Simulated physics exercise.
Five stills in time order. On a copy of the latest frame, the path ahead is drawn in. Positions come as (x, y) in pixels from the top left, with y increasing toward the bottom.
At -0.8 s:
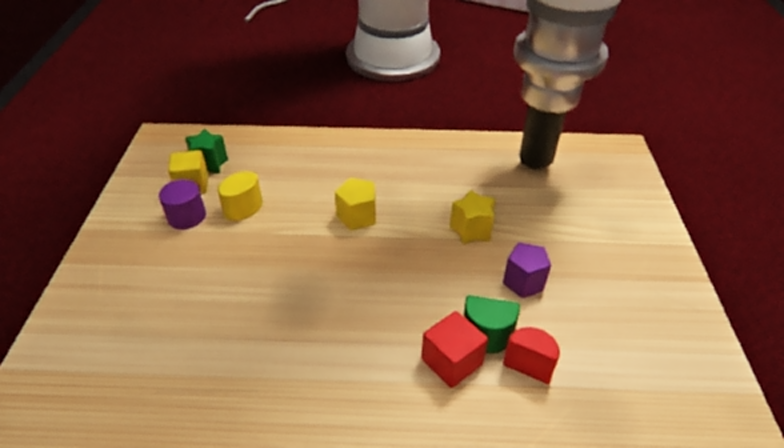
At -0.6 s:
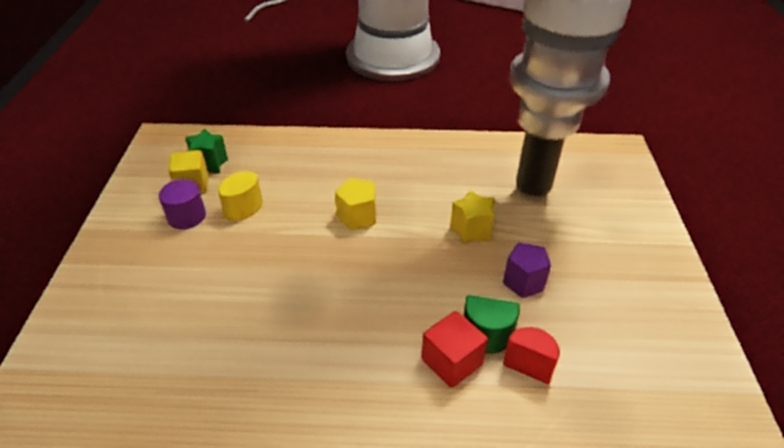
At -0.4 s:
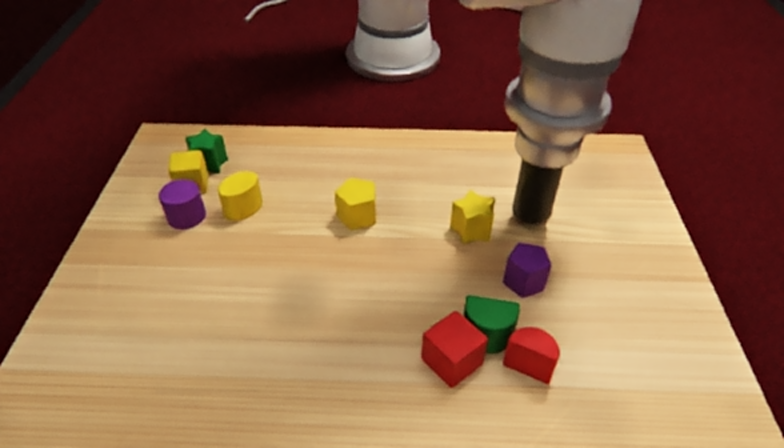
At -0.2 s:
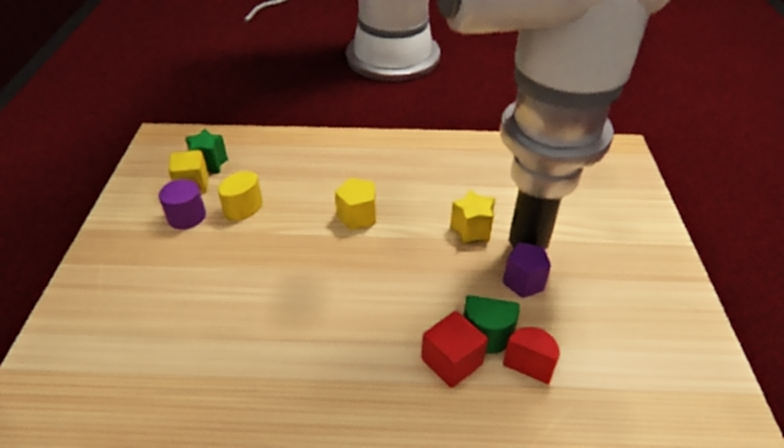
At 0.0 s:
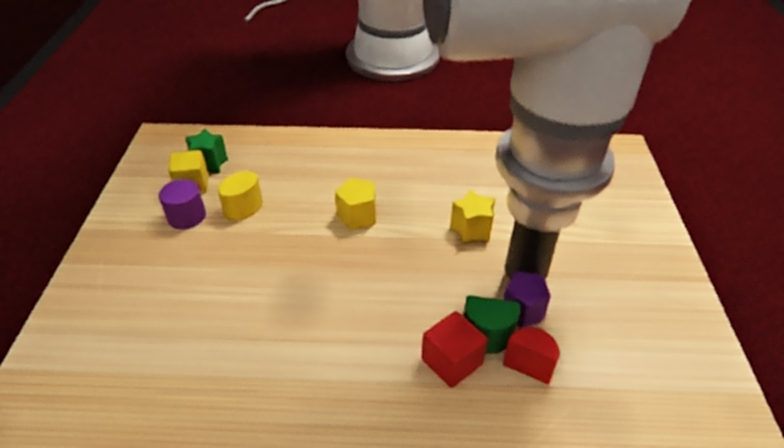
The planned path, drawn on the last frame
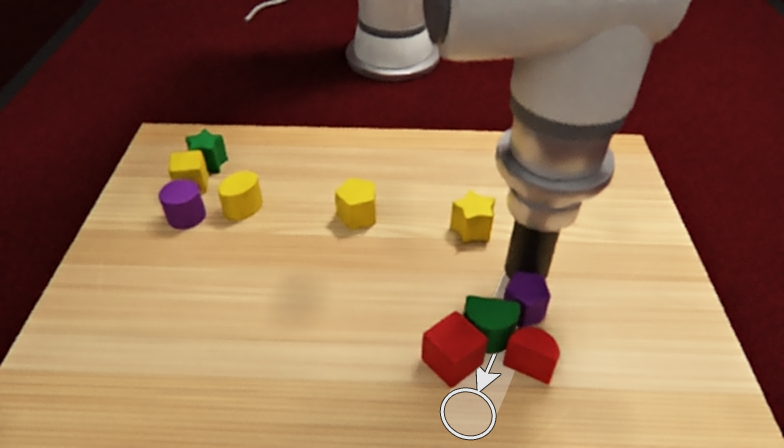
Robot arm with a black post moving down a wooden board and pushing a purple pentagon block toward green and red blocks.
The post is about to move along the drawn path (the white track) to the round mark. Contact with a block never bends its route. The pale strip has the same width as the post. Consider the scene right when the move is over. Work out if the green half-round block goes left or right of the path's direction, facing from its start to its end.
It moves over to the left.
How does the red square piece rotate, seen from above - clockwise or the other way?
Direction: Clockwise.
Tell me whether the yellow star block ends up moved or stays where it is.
By the end it is where it was.
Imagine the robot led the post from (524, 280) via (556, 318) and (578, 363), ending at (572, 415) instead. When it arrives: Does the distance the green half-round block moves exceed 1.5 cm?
Short answer: No.
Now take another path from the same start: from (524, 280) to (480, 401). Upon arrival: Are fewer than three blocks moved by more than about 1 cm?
No, I don't think so.
Drawn move, straight from (524, 280) to (468, 413).
What follows on the original path. One third of the way, post at (510, 312); red square piece at (446, 340); green half-round block at (494, 332), turned 60° clockwise; purple pentagon at (537, 330), turned 45° anticlockwise; red half-round block at (547, 365).
Two thirds of the way, post at (492, 356); red square piece at (439, 348), turned 45° clockwise; green half-round block at (492, 378), turned 15° clockwise; purple pentagon at (543, 354), turned 70° anticlockwise; red half-round block at (563, 392).
At the end, post at (470, 406); red square piece at (432, 351), turned 65° clockwise; yellow star block still; green half-round block at (487, 435), turned 35° anticlockwise; purple pentagon at (544, 355), turned 70° anticlockwise; red half-round block at (564, 393).
